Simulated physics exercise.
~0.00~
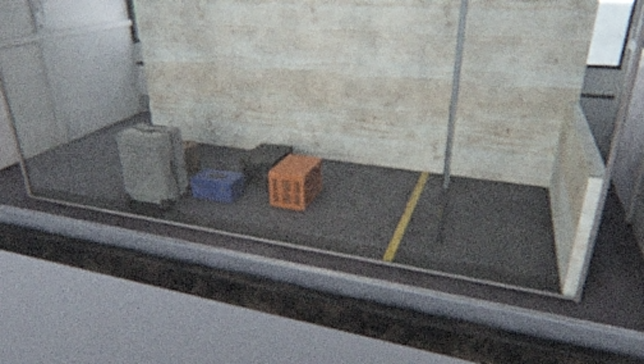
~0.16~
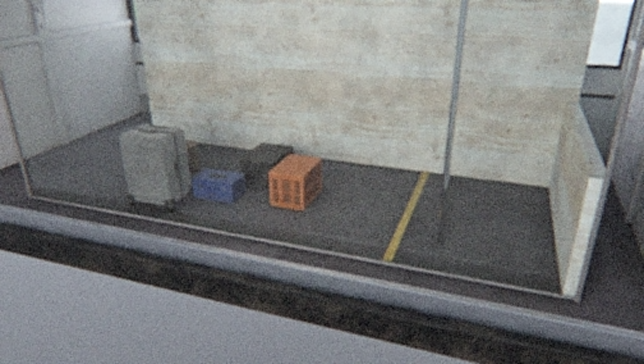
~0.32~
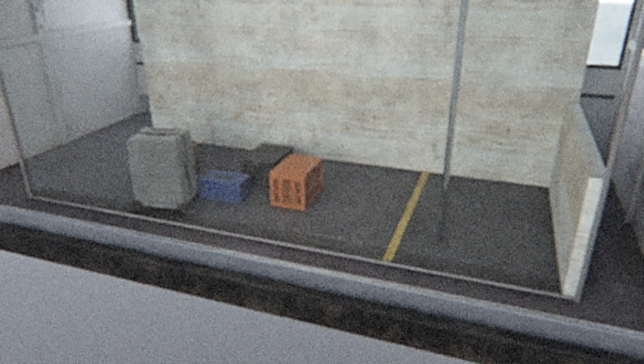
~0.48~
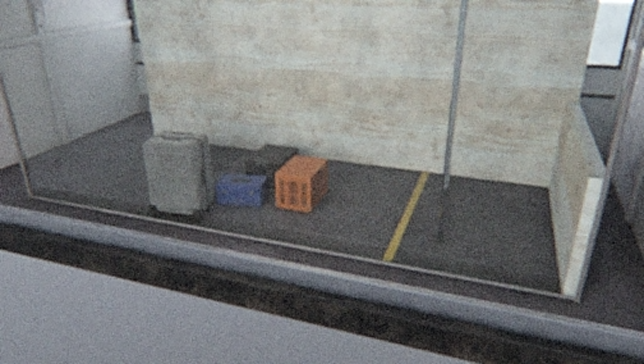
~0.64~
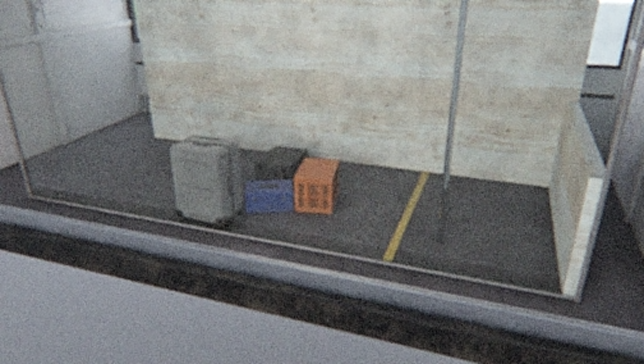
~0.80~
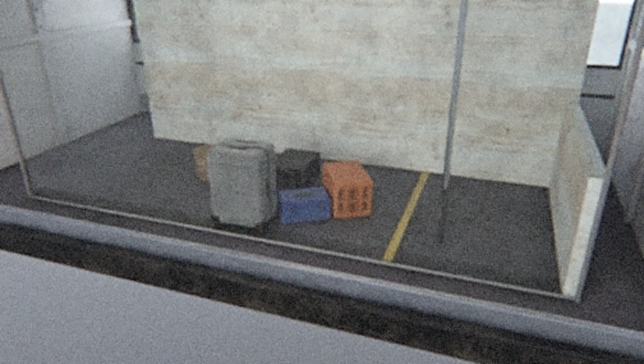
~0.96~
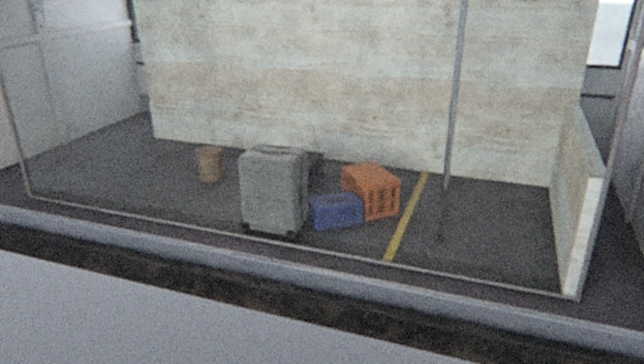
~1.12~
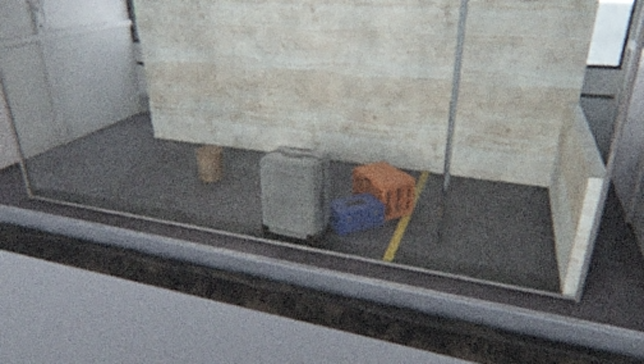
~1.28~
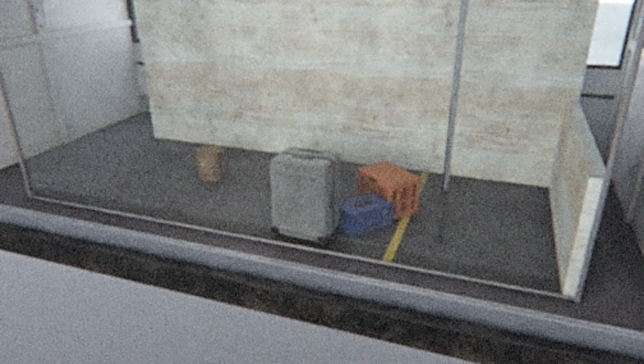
A grey wheeled case slid right across a dark floor, as did a blue toolbox, an orange crate and a black crate, leaving a brown bucket behind; the case hid the black crate, and the orange crate ended just short of the yellow line.
